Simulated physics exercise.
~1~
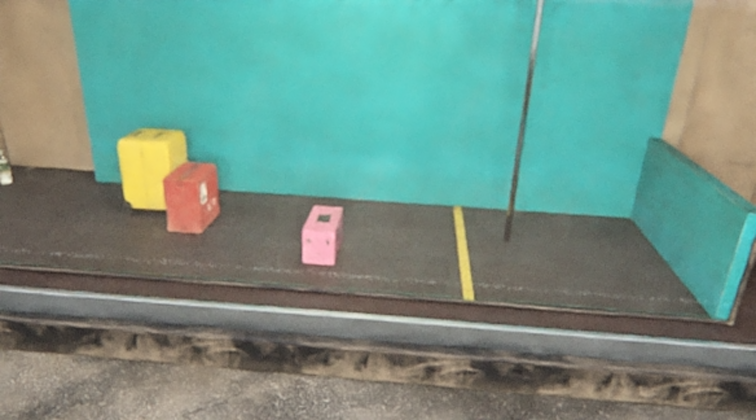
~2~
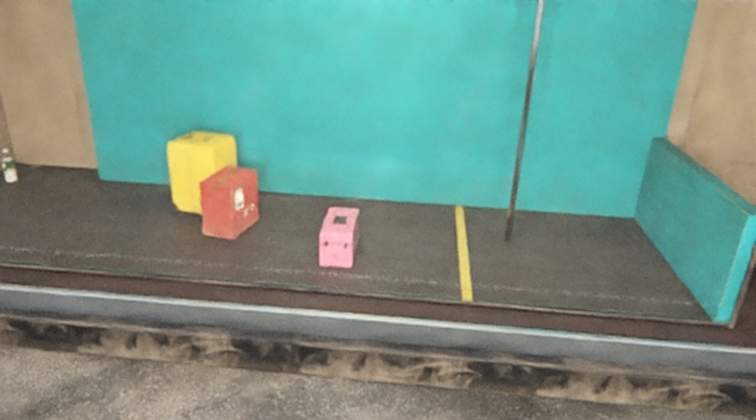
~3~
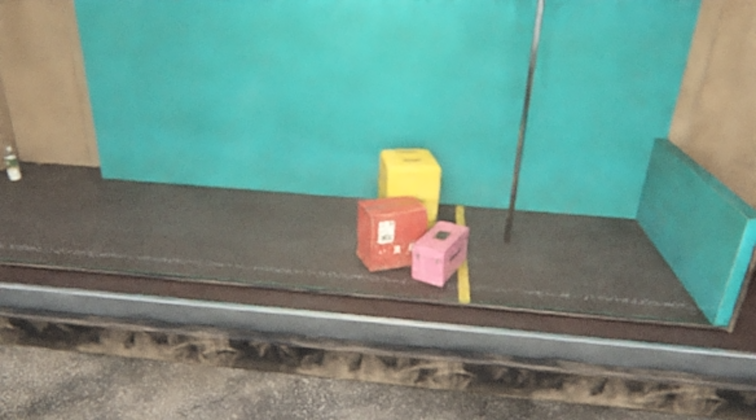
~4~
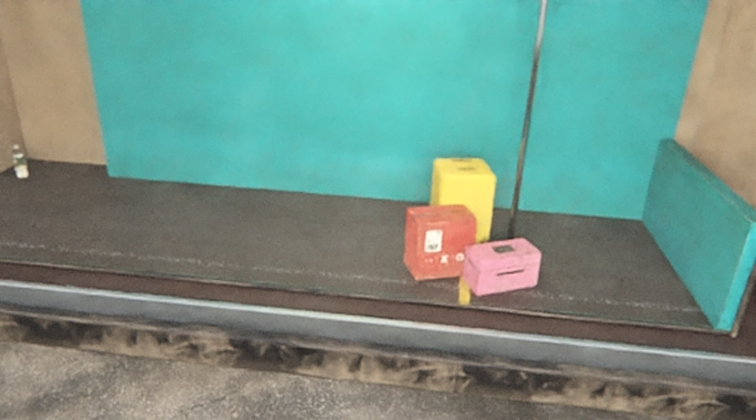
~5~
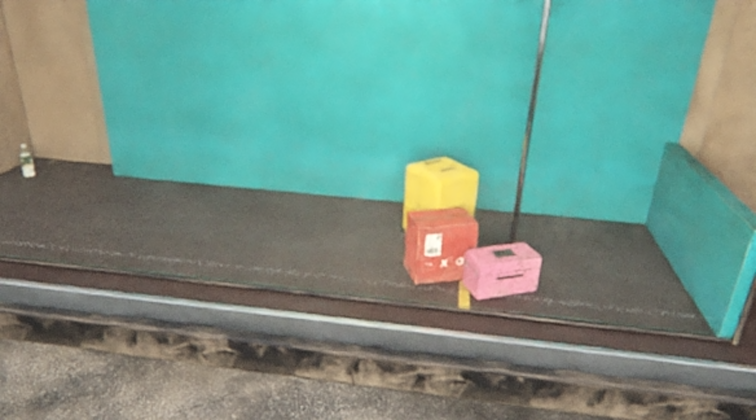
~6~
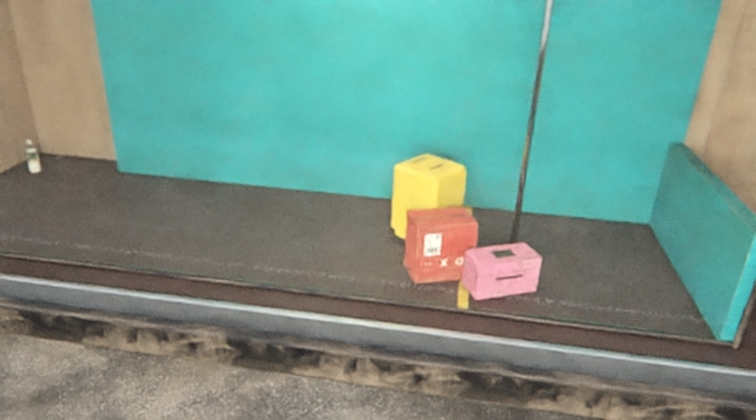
At first, a tall yellow case, a red box and a small pink box stand toward the left of a dark floor, in front of a turquoise wall, with a yellow line and a thin pole to their right. All three start moving right, slowly and then much farther, drawing close together near the line. The pink box turns as it goes and crosses the line, while the red one stops just short of it. The yellow case then rolls back a little to the left behind the red box, which stays upright beside the still pink one.
